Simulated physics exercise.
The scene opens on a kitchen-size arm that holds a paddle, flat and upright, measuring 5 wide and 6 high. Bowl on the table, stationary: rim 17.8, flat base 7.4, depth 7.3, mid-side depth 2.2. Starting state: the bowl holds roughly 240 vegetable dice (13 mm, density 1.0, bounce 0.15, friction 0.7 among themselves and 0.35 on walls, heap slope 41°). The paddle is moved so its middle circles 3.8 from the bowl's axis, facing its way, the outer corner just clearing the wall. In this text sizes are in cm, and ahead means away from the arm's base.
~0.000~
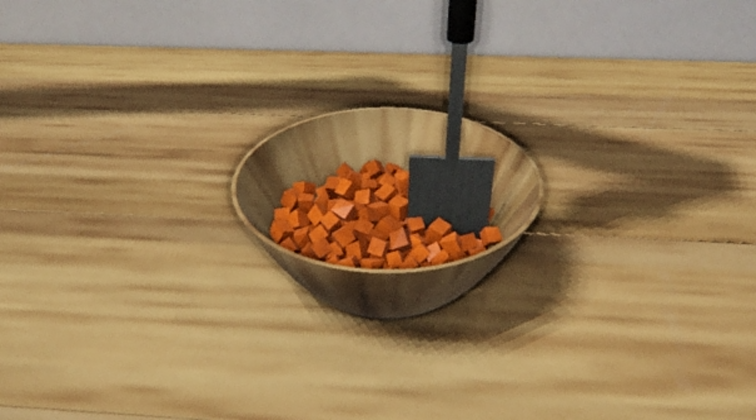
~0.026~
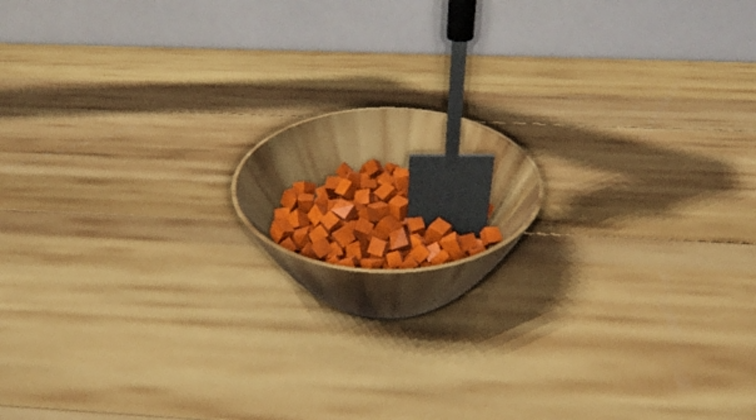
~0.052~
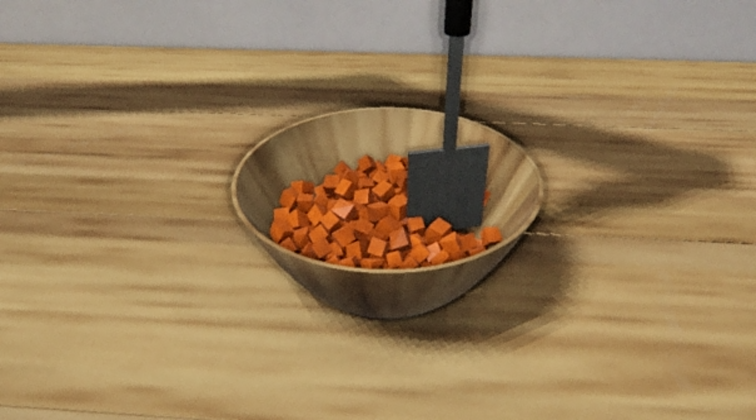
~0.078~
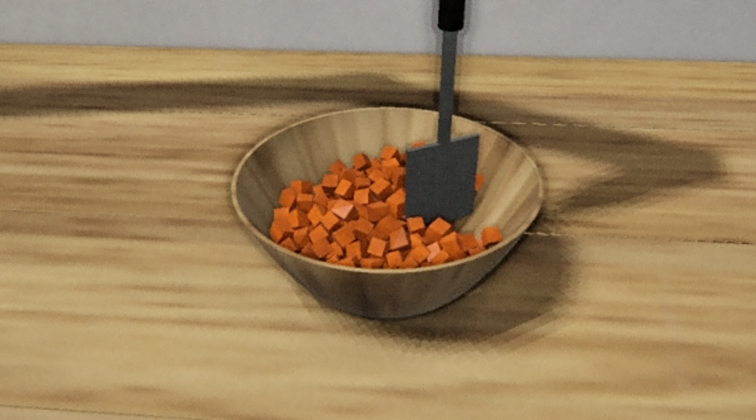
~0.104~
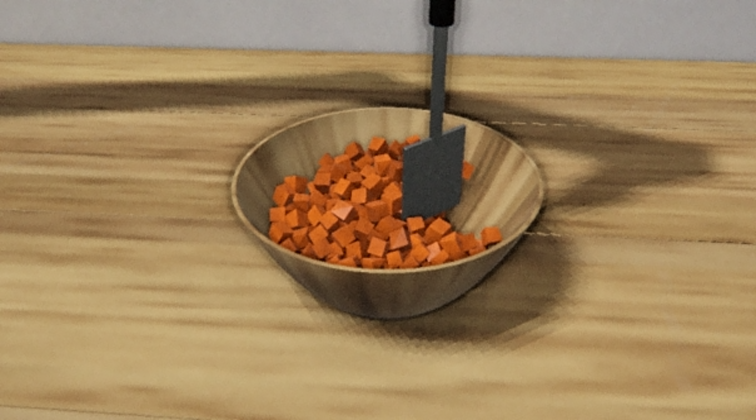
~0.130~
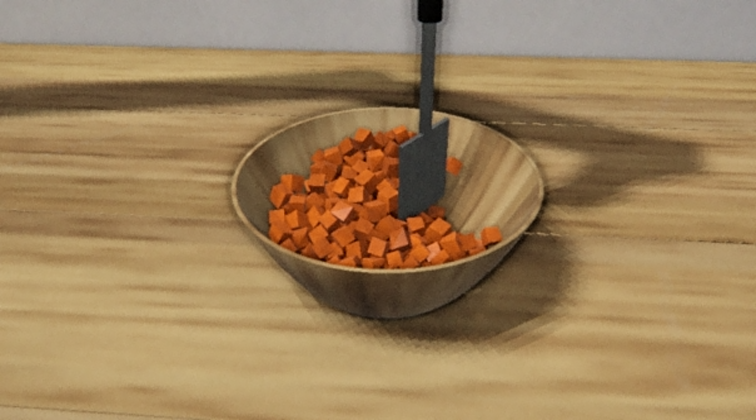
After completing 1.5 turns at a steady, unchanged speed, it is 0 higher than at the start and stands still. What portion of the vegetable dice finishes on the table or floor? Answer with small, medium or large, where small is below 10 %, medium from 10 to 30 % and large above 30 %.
It is medium.
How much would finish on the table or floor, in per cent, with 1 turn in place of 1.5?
10 %.
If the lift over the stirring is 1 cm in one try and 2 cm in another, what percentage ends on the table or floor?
Near 20 in a hundred, then 15 in a hundred.
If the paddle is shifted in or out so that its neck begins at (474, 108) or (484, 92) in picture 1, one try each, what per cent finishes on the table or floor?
First try about 10 per cent, second try about 0 per cent.
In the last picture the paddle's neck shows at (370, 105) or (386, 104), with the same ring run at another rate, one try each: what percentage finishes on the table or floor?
Some 50 and 40 %.
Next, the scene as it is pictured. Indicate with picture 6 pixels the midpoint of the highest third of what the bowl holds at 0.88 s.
I'd put it close to (379, 138).
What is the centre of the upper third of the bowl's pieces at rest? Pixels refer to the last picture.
Around (317, 238).
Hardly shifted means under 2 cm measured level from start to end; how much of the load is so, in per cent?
Near 5 % of the pieces.
After 0.51 s, 245° round, highest piece 9 above the table; 231 in the bowl, 8 on the table or floor, 5 in flight or on the tool.
After 0.88 s, 75° round, highest piece 9 above the table; 207 in the bowl, 28 on the table or floor, 9 in flight or on the tool.
After 1.27 s, 180° round, highest piece 9 above the table; 196 in the bowl, 48 on the table or floor.
After 1.97 s, 180° round, highest piece 8 above the table; 196 in the bowl, 48 on the table or floor.
In the end, 196 in the bowl, 48 on the table or floor. That is 20 % on the table or floor.
